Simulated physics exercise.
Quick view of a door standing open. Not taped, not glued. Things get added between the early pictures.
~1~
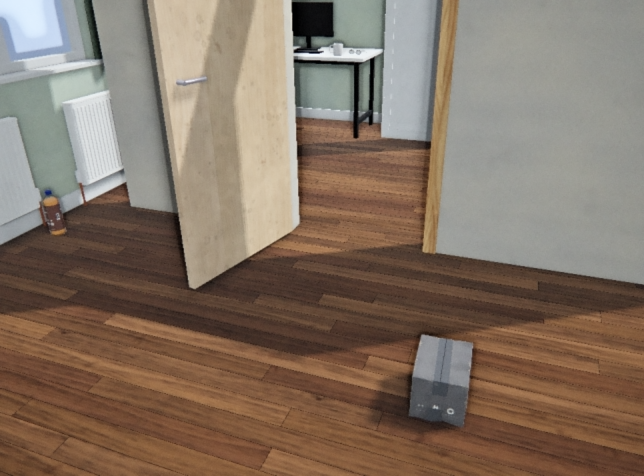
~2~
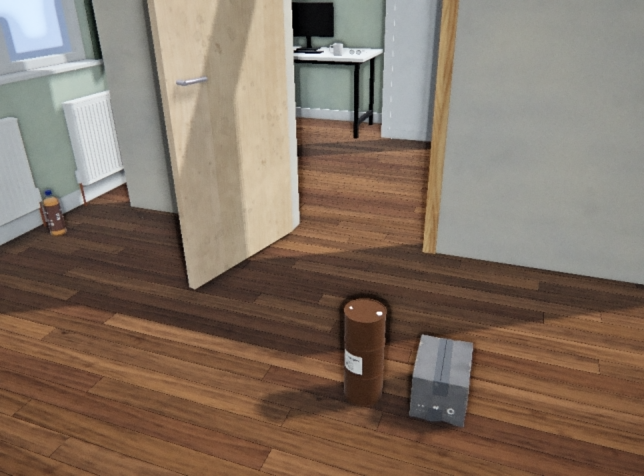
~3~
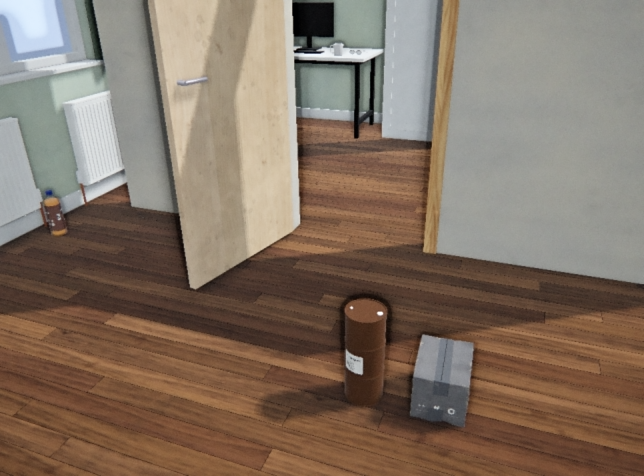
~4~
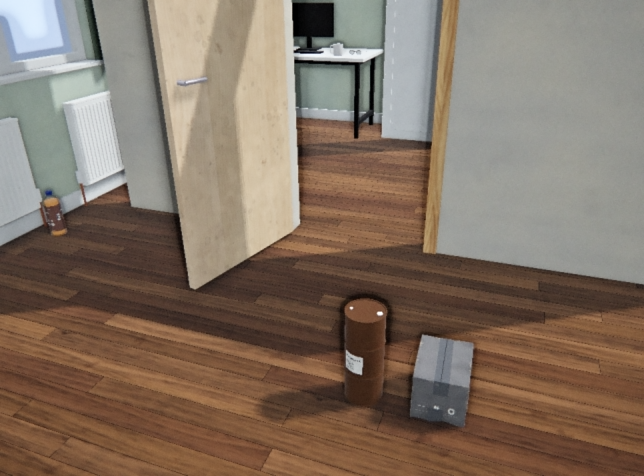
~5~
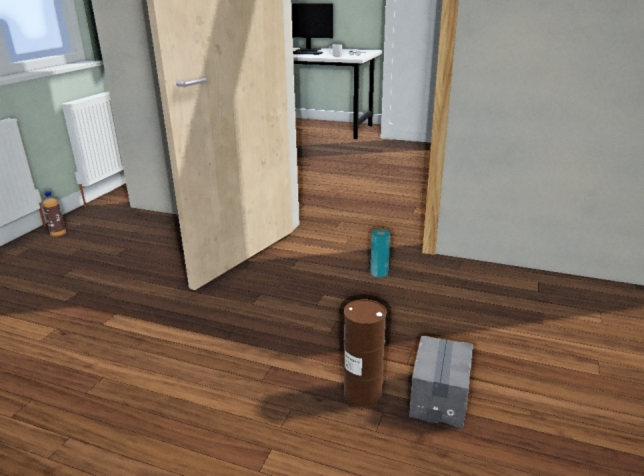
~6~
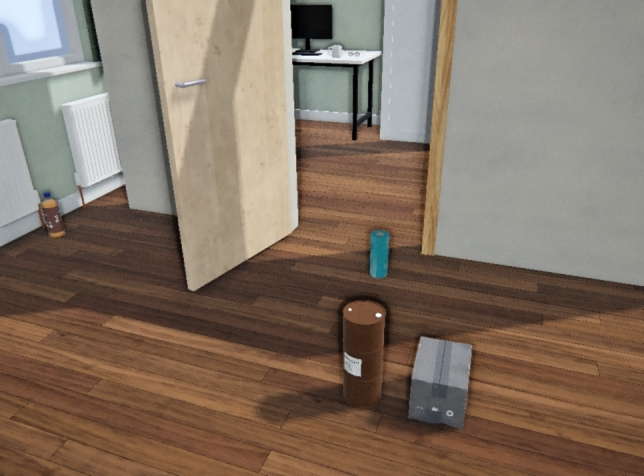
A brown canister appears on the wooden floor just left of a grey box, in front of a wide-open door, and stays put. Later a turquoise roll appears behind it, near the doorway. The door, the box and the bottle by the radiators stay still throughout.
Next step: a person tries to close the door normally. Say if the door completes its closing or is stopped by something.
In the end the door completes its closing.
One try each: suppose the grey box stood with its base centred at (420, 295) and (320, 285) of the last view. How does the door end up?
Try 1 - swings fully home; try 2 - gets caught.
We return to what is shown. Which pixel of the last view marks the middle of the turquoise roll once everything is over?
In the last picture, near pixel (360, 208).
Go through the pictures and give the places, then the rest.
In the first picture, door wide open and still.
In the second picture, door wide open and still; brown canister (364, 353); grey box (442, 379).
In the third picture, door wide open and still; brown canister (365, 353); grey box (442, 379).
In the fourth picture, door wide open and still; brown canister (365, 353); grey box (442, 379).
In the fifth picture, door wide open and still; brown canister (364, 354); grey box (441, 380).
In the sixth picture, door wide open and still; turquoise roll (379, 254); brown canister (363, 355).
Then, 1.20 s after the last picture, door at 24°; turquoise roll slid about its own width near (388, 250).
Then, 1.60 s after the last picture, door at 0°; turquoise roll tipped 10° from how it was near (405, 216).
At rest, door at 0°; tipped over on the floor, turquoise roll; the other 2 in place. Seen from the same camera at the end, turquoise roll near (360, 208).
